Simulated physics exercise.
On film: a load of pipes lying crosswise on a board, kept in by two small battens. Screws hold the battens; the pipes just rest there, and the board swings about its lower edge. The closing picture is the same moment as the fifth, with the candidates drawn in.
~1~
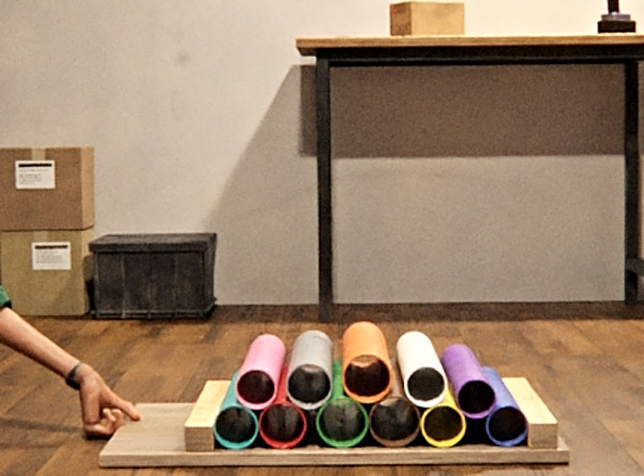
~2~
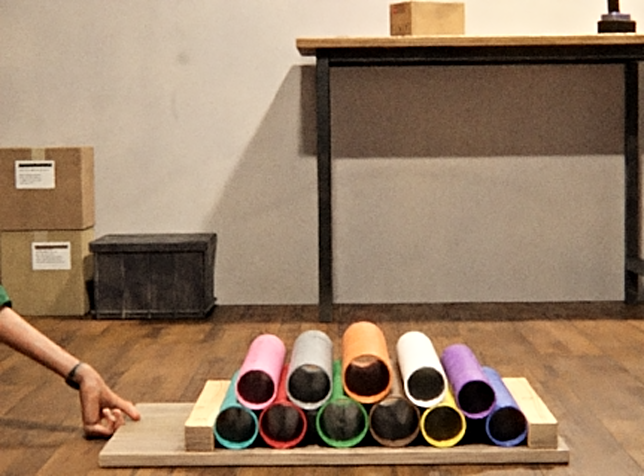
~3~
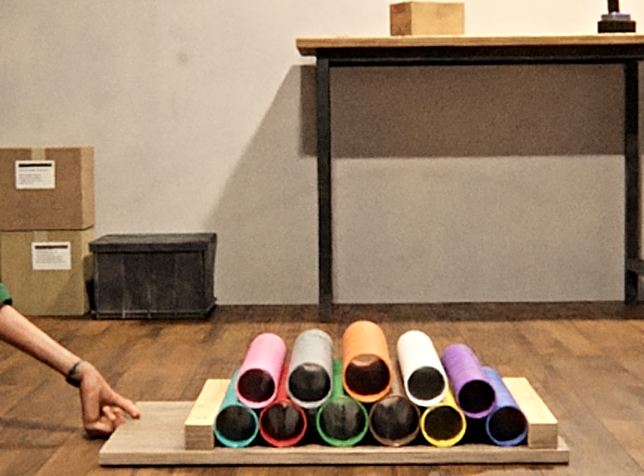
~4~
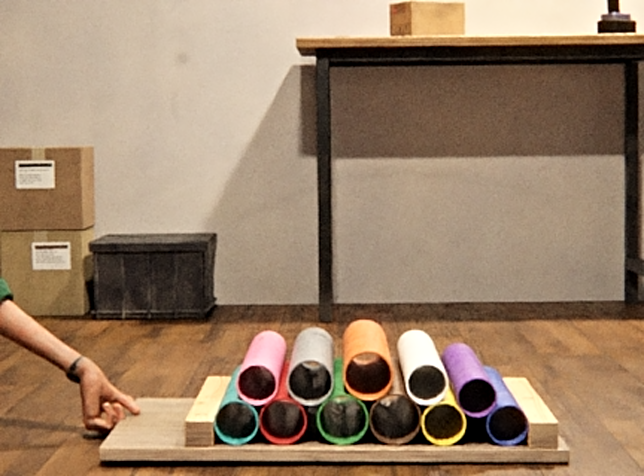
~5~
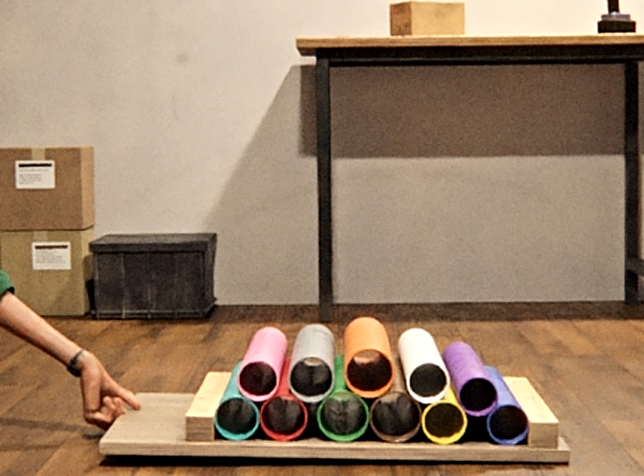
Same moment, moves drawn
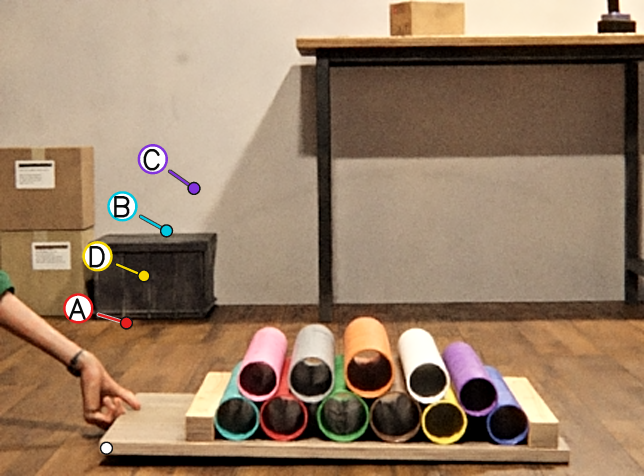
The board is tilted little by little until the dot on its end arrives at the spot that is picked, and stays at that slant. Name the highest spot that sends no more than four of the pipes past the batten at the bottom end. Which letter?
The last mark within the limit is B.
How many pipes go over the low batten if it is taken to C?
The count is five.
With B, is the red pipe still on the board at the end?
The red pipe: Yes.
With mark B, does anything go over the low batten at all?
Yes.
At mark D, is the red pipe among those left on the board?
Yes.
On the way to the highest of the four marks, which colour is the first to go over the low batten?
First is the purple one.
On the marked copy, A at (126, 323); B at (167, 231); C at (194, 188); D at (144, 276); the white dot at (107, 448).
With B. Early on, board at 17°.
Further on, board at 30°.
At the end, board at 30°, two over the low batten (white, purple).
As for the rest, A one over the low batten (purple); C five over the low batten; D two over the low batten (white, purple).
